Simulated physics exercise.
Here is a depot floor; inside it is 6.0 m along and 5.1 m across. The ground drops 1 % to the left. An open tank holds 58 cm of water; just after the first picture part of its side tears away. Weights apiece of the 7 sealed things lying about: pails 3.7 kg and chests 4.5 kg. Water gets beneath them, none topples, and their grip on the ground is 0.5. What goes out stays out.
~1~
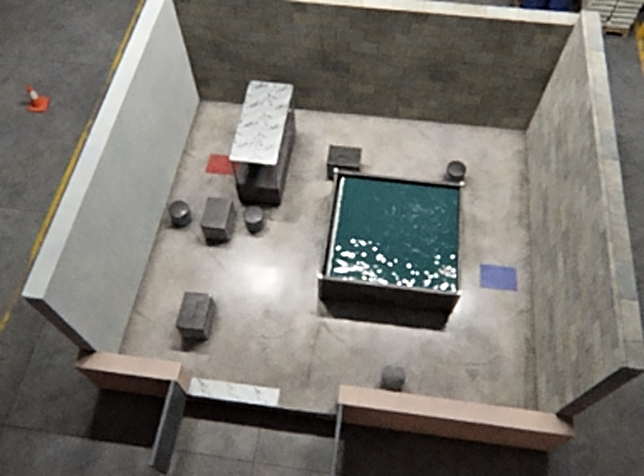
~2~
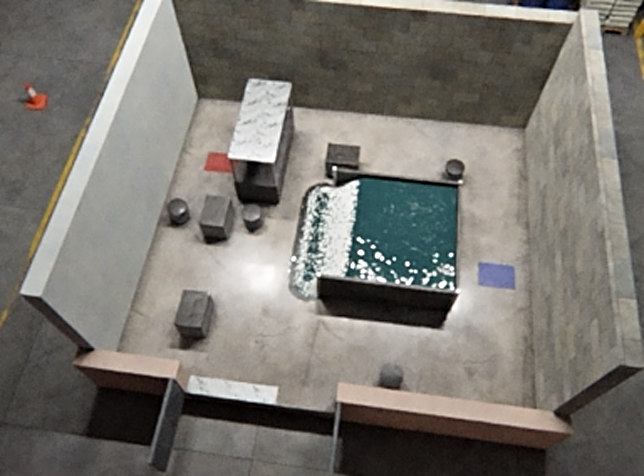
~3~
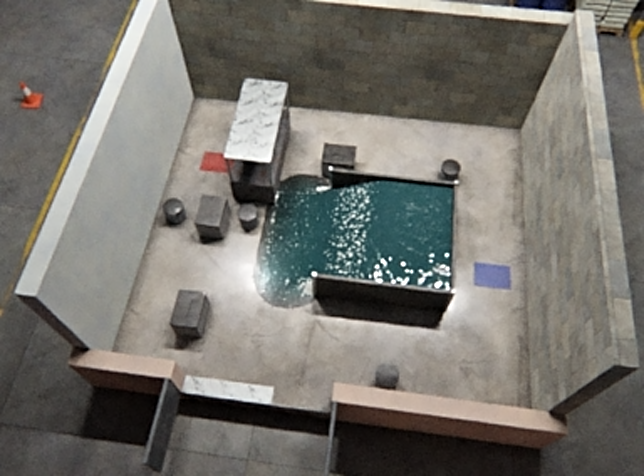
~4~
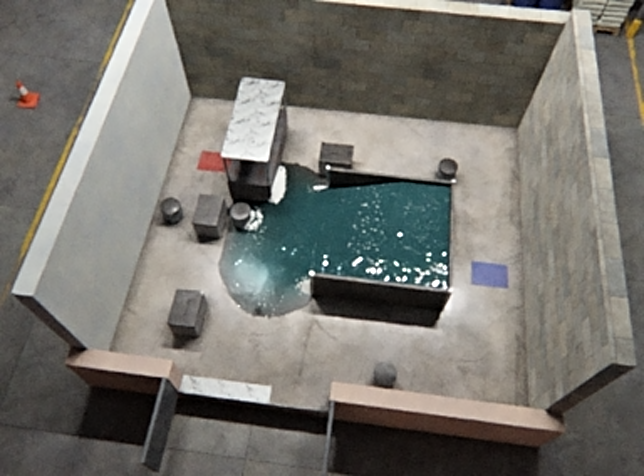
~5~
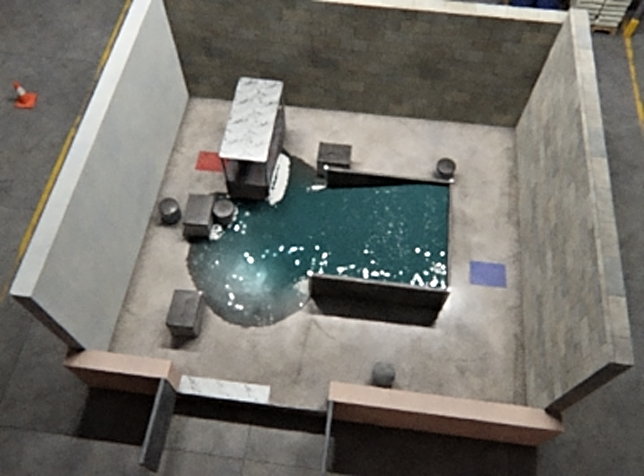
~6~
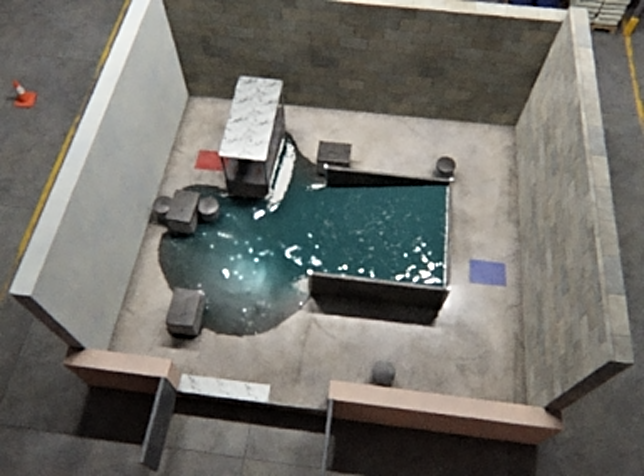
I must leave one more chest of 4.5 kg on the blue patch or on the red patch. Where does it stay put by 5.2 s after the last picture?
On the blue patch.
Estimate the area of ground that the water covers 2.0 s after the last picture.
About 18 m2.
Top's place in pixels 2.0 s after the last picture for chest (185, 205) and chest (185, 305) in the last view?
Around (208, 143) and (163, 327).
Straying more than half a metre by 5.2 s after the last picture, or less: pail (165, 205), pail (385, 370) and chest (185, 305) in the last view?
In turn: Past it, over, past it.
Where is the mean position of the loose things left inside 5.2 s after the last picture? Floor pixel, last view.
Near (344, 219).
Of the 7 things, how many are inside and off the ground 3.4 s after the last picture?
At that moment 4.
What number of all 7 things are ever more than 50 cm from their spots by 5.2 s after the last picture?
That makes 5.
Then, 0.5 s after the last picture on blue it would be 0 cm off in 0 cm of water; on red it would be 0 cm off in 0 cm of water.
Then, 2.0 s after the last picture on blue it would be 0 cm off in 0 cm of water; on red it would be 23 cm off in 3 cm of water.
Then, 3.4 s after the last picture on blue it would be 0 cm off in 0 cm of water; on red it would be 93 cm off in 17 cm of water.
Then, 5.2 s after the last picture on blue it would be 4 cm off in 3 cm of water; on red it would be 53 cm off in 14 cm of water.
